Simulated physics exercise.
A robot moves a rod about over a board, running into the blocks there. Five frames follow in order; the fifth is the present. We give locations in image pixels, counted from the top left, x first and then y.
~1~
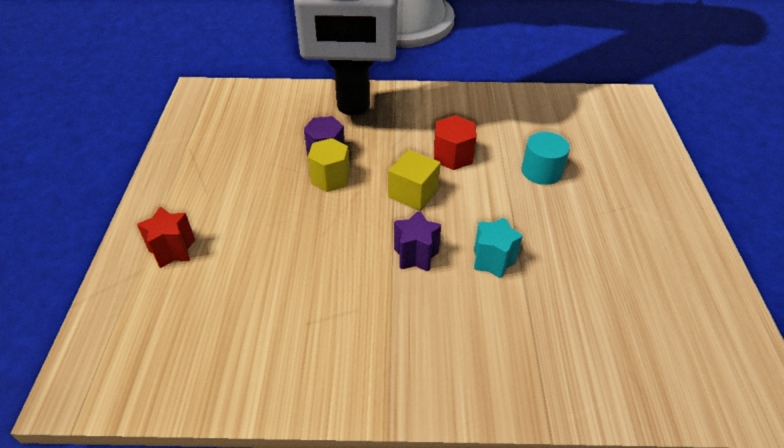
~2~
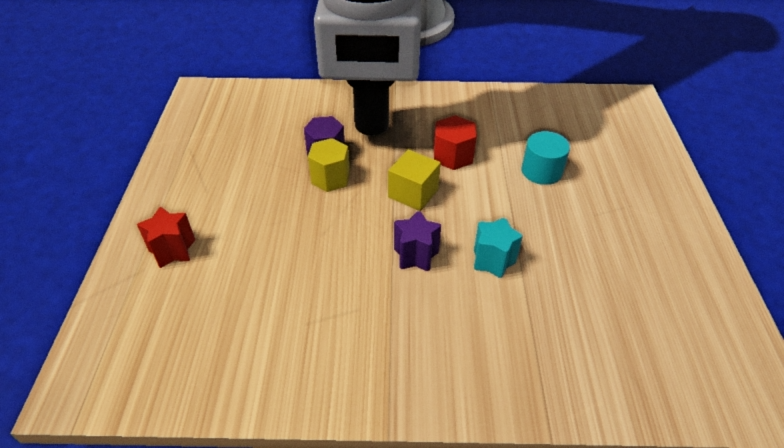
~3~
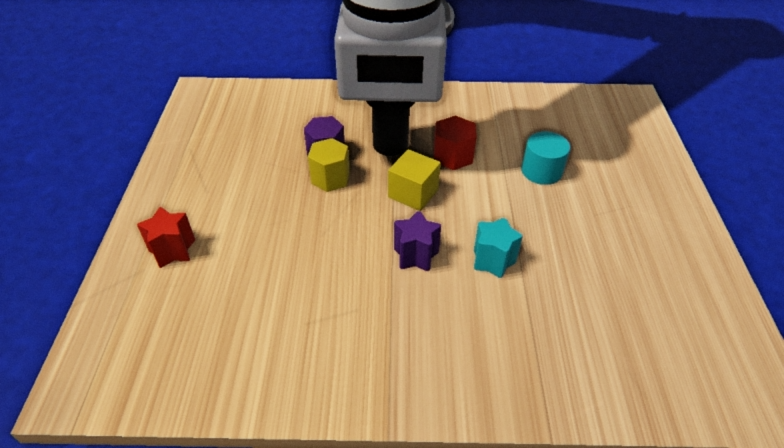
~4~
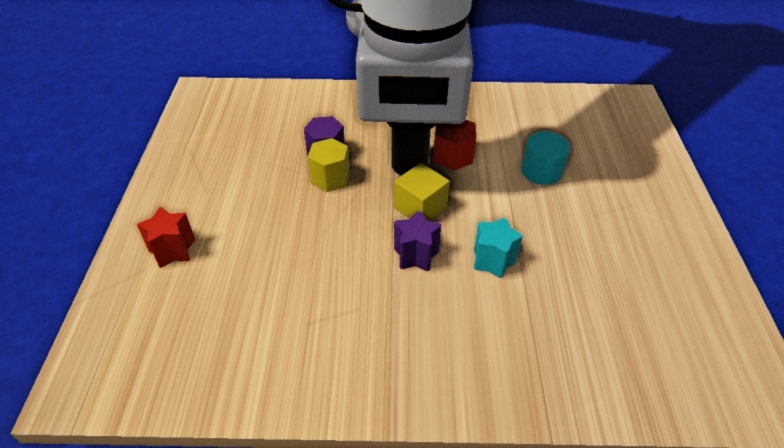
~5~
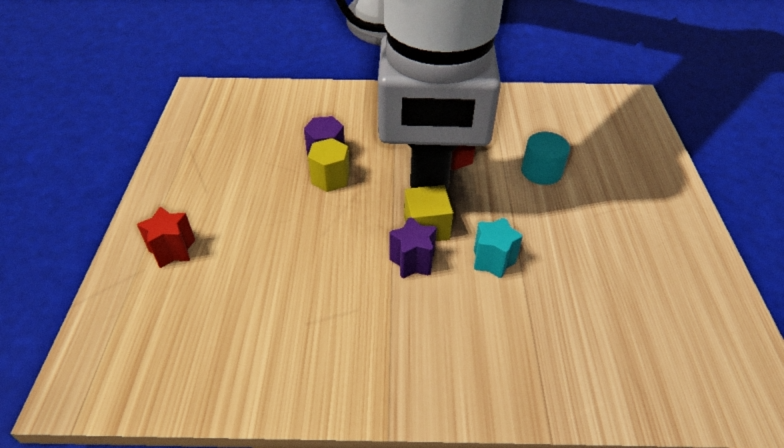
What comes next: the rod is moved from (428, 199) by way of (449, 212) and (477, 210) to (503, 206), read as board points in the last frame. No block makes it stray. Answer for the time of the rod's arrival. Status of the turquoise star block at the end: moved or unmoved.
By then it is still where it was.
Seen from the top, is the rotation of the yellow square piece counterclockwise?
No, that is not how it ends up.
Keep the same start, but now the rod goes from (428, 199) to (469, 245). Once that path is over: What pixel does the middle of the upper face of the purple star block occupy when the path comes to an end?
It should be at about (401, 251).
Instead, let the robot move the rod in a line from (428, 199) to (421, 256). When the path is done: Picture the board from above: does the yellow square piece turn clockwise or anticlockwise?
The sense of turning is clockwise.
The first path, step by step. Halfway along, rod (465, 199); purple star block (412, 236); yellow square piece (434, 210), turned 35° clockwise.
At the end, rod (506, 194); purple star block (412, 236); yellow square piece (434, 210), turned 35° clockwise; turquoise star block unmoved.
